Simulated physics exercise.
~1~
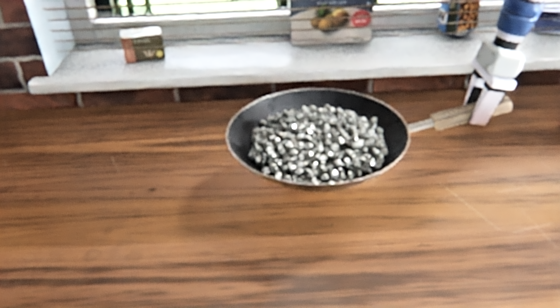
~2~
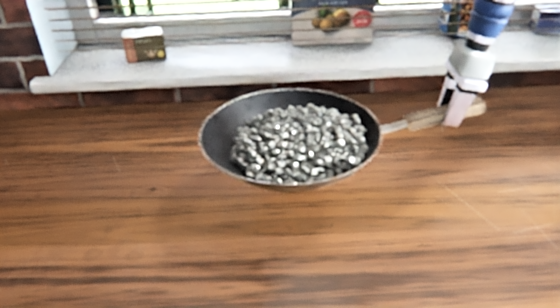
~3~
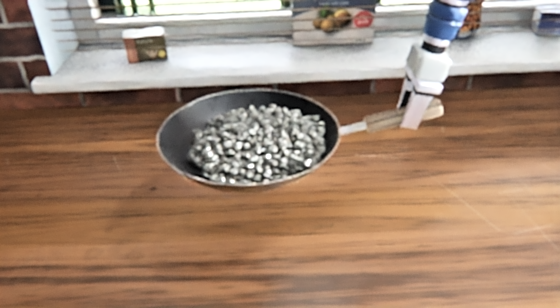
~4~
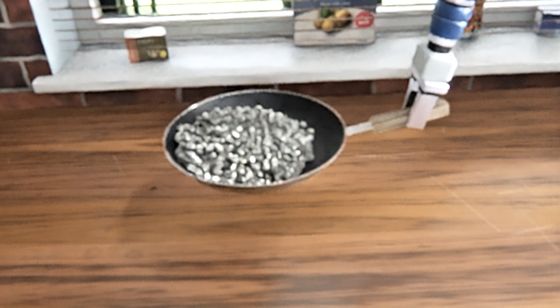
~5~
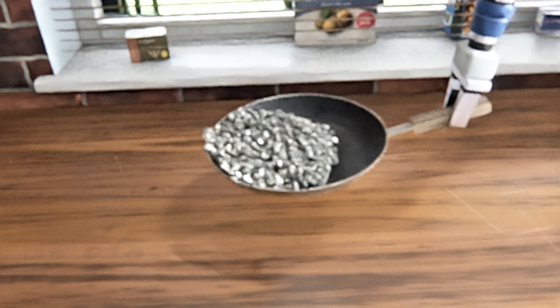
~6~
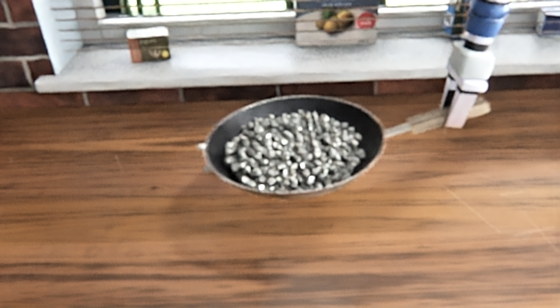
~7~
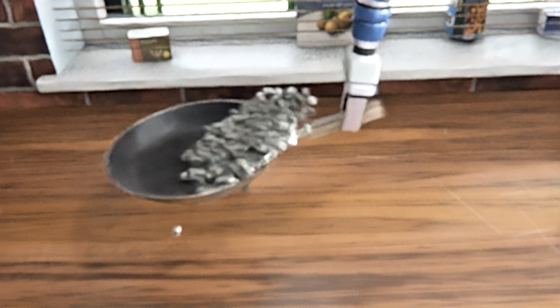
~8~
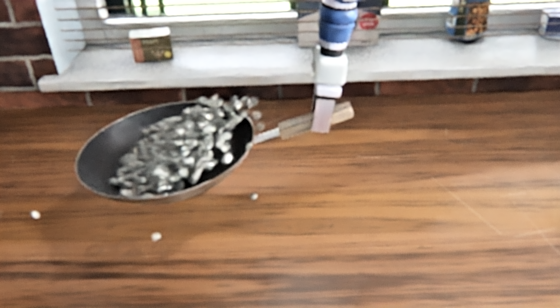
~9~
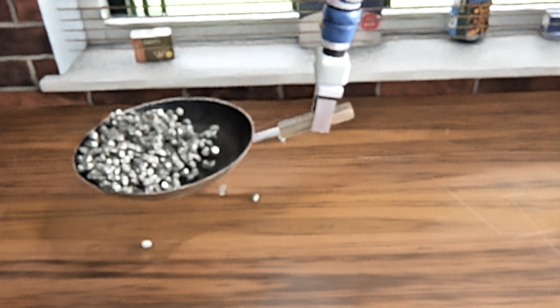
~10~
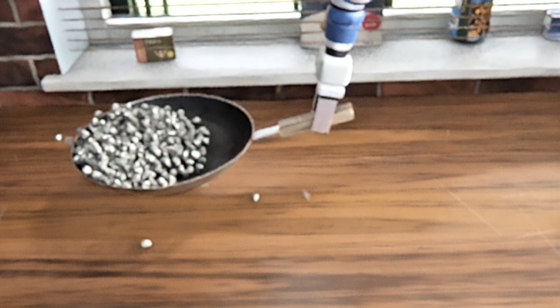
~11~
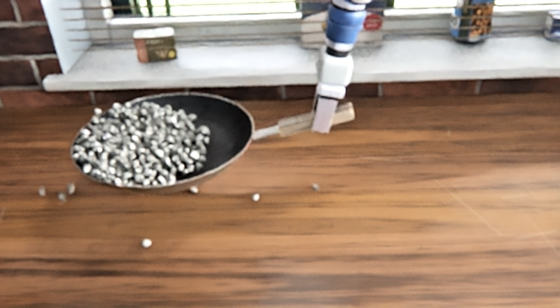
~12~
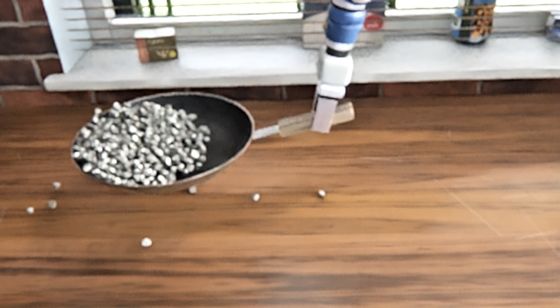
On a wooden countertop below a windowsill, a robot arm grips the handle of a dark frying pan heaped with small silvery pebbles. It carries the pan left, then eases it back to the right, and the load slides toward the left rim before settling nearer the middle. The arm then sweeps the pan quickly left, and the pebbles surge up toward the handle. As the pan stops, they tumble back to its left side while a few scatter onto the counter. The pan stays still, most pebbles inside, with several lying around it.
